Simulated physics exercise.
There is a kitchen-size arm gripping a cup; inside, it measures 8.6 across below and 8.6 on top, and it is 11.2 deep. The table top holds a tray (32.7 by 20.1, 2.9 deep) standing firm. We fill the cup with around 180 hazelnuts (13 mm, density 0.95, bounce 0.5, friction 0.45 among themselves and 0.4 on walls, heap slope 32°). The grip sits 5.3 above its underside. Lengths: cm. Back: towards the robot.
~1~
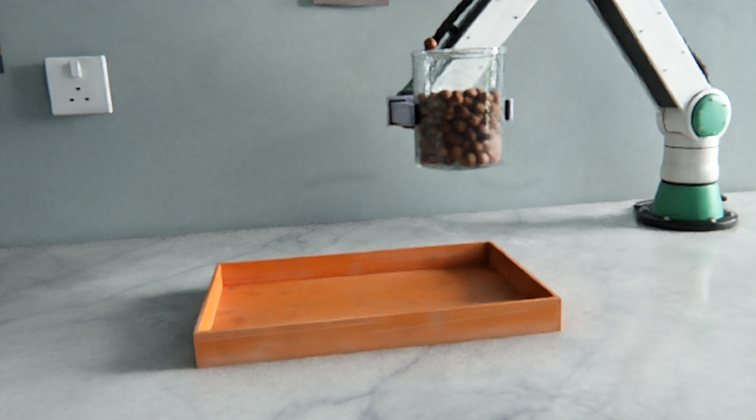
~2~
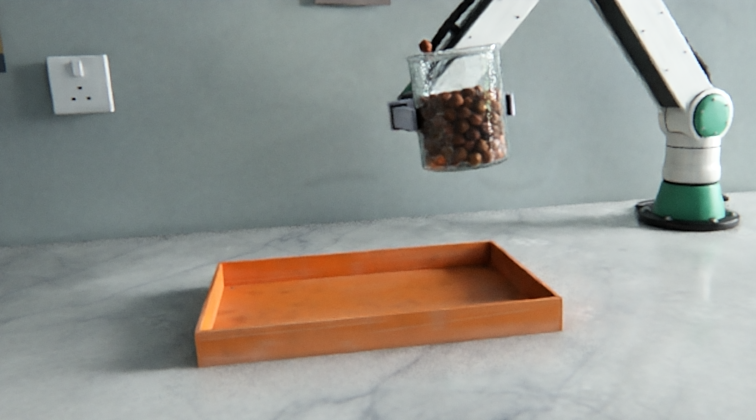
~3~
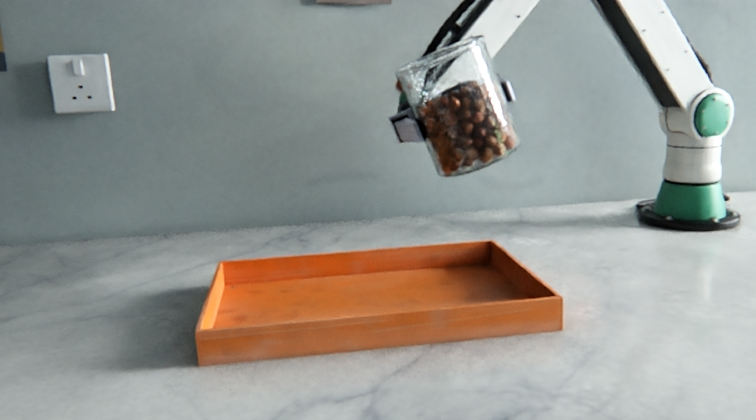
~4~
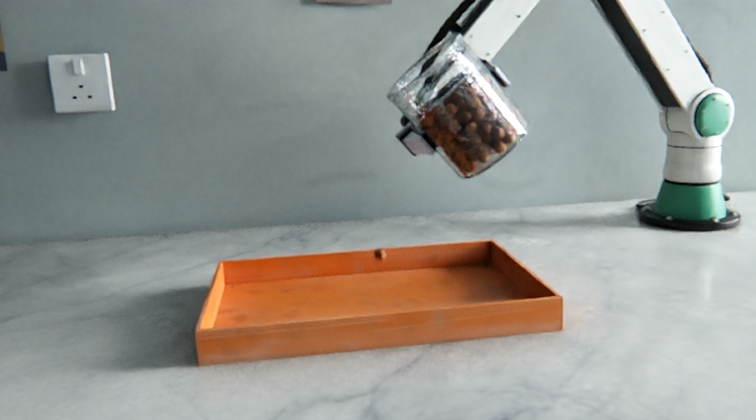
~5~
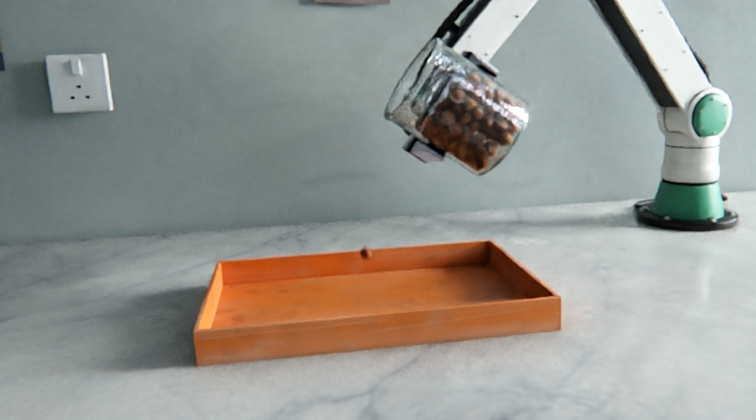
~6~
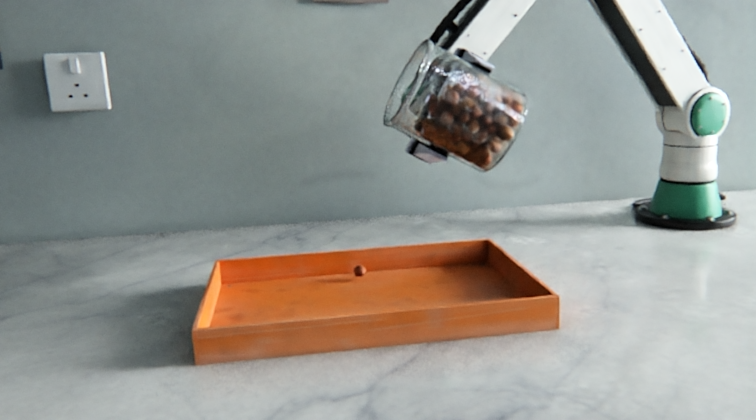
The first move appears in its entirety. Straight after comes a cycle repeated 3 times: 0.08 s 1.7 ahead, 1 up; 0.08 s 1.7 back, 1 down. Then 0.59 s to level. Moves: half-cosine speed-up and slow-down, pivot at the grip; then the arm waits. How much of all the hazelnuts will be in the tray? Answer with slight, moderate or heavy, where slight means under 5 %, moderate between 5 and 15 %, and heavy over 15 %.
Moderate, between 5 and 15 %.
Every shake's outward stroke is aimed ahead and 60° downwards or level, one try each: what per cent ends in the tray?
You'd get about 0 per cent with the first setting and about 5 per cent with the second.
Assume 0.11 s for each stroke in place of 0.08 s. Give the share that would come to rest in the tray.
That change gives some 0 percent.
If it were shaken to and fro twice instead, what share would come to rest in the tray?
Then roughly 5 percent.
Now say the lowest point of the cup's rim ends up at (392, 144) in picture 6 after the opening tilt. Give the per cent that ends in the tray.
Roughly 40 per cent.
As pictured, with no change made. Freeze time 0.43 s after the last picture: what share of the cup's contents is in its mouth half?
Around 45 in a hundred.
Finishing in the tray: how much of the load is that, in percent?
Estimate: Near 8 %.
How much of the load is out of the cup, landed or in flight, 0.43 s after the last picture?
By then near 5 % is out.
Then, 0.43 s on, tilted 61° forward, highest piece 23 above the table; 176 in the cup, 4 in the tray, 3 in flight or on a rim.
Then, 0.86 s on, tilted 18° forward, highest piece 24 above the table; 167 in the cup, 14 in the tray, 1 on the table or floor, 1 in flight or on a rim.
Then, 1.27 s on, level, highest piece 24 above the table; 167 in the cup, 15 in the tray, 1 on the table or floor.
Then, 2.32 s on, level, highest piece 24 above the table; 167 in the cup, 15 in the tray, 1 on the table or floor.
In the end, 167 in the cup, 15 in the tray, 1 on the table or floor. That is 8 % in the tray.
